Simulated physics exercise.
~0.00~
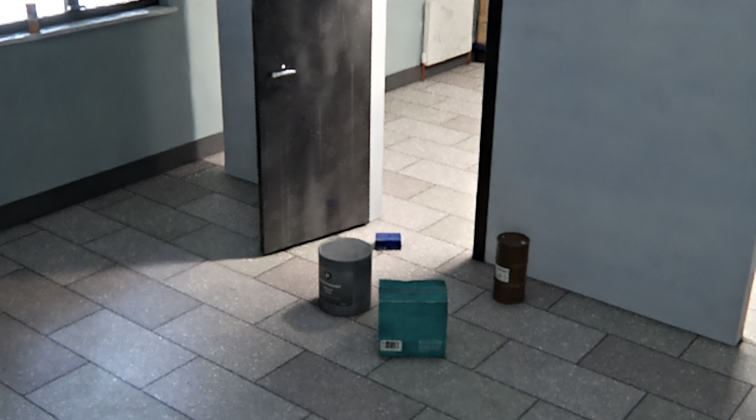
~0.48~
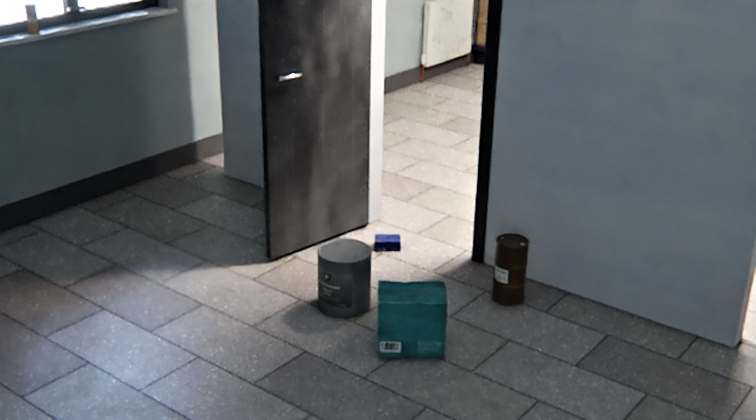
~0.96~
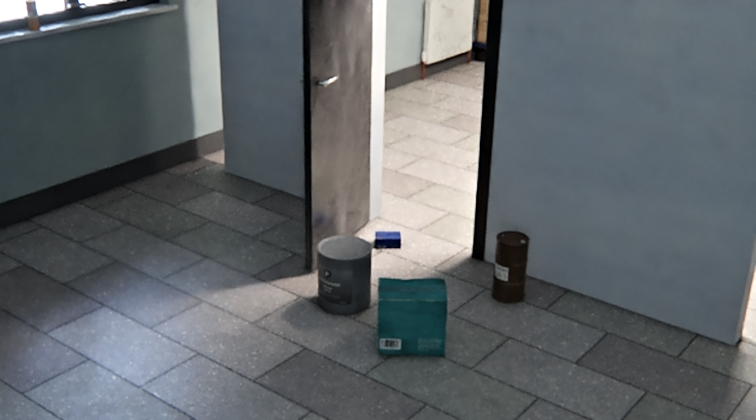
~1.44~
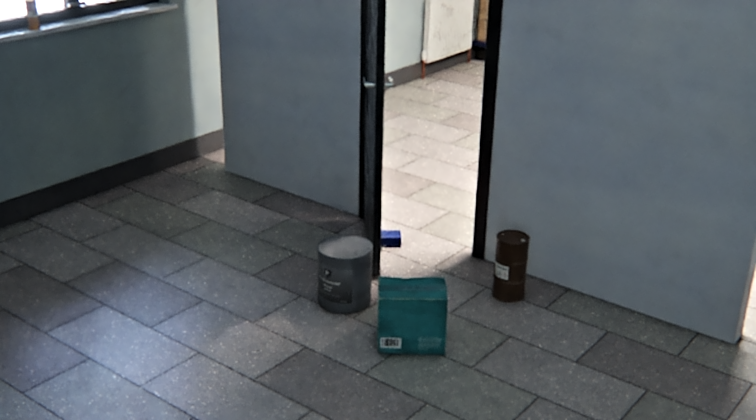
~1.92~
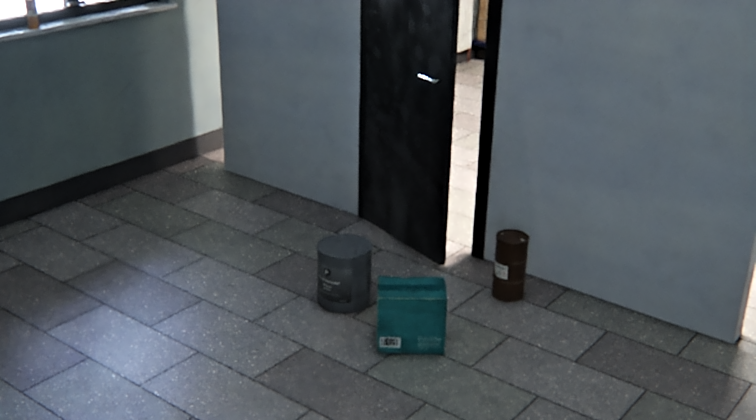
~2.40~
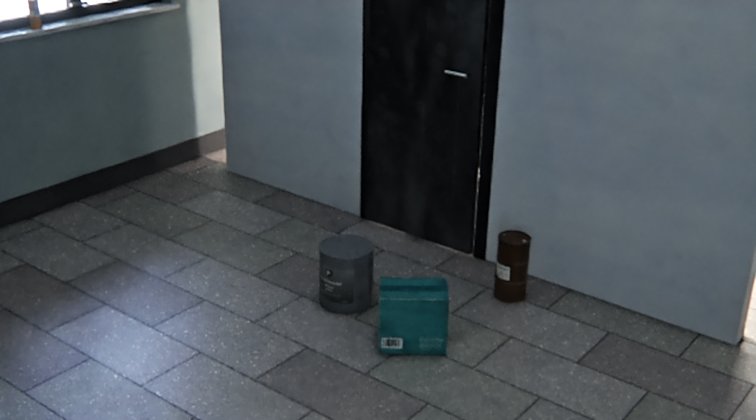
The footage shows a dark door standing open in a grey wall, with a small blue box in the doorway and a grey pail, turquoise box and brown canister nearby. The door swings steadily shut, hiding the blue box from view, while the other three objects stay in place.
